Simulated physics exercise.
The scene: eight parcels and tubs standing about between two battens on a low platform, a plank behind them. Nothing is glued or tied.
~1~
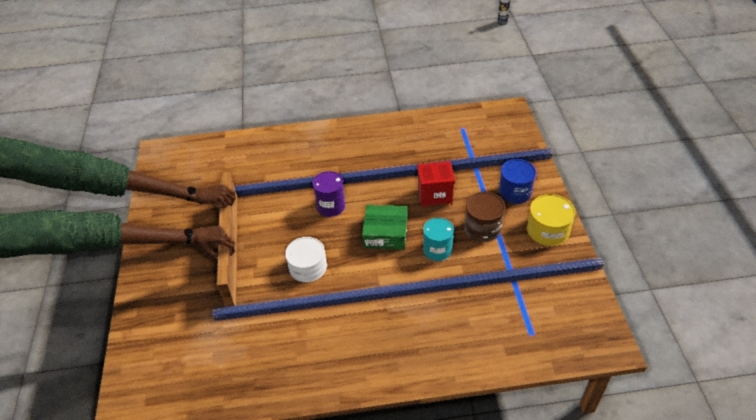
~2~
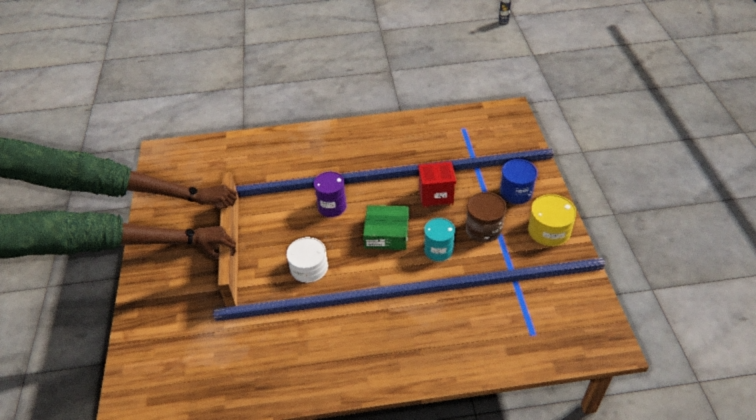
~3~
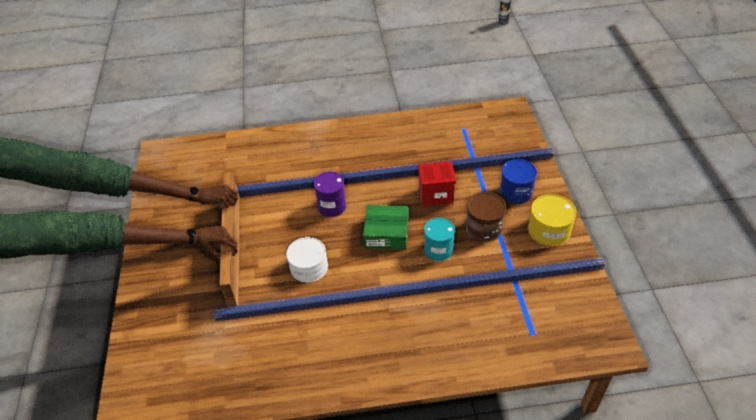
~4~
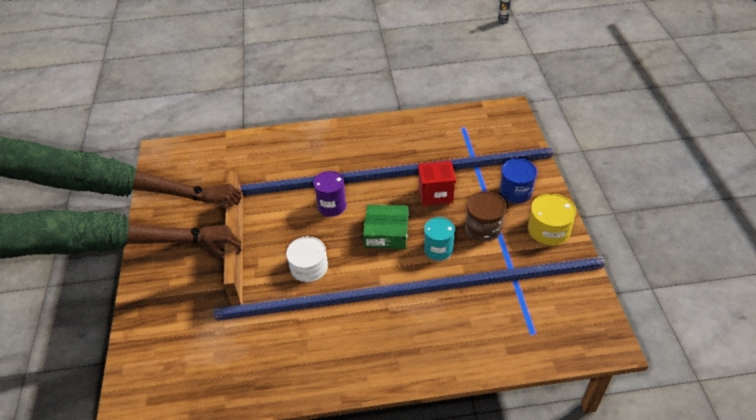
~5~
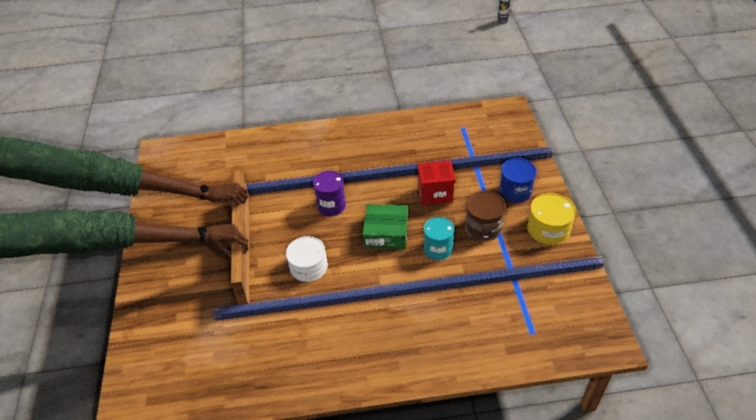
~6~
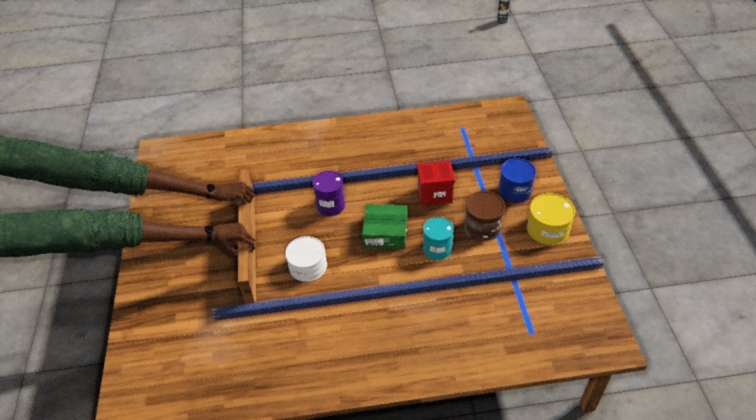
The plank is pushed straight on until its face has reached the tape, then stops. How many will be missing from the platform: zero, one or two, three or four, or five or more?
The number that fall off is one or two.
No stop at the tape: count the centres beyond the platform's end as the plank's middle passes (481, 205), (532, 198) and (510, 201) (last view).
The counts: 0, 5 and 1.
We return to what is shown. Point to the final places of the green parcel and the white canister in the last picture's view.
The green parcel at (511, 202), the white canister at (521, 235).
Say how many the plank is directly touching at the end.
That makes 3.
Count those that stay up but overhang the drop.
It comes to 0.
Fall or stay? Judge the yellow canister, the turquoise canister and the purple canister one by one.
The yellow canister falls; the turquoise canister remains up; the purple canister holds on.
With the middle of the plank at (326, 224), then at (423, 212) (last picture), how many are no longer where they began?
By then 2, and 6.
Soon after, none off yet; yellow canister at rest near (550, 219); blue pail at rest near (517, 181); brown pail at rest near (484, 216).
After that, none off yet; yellow canister at rest near (552, 219); blue pail at rest near (517, 181); brown pail displaced about its own width near (512, 208).
In the end, the number that fall off is one or two; gone, yellow canister.
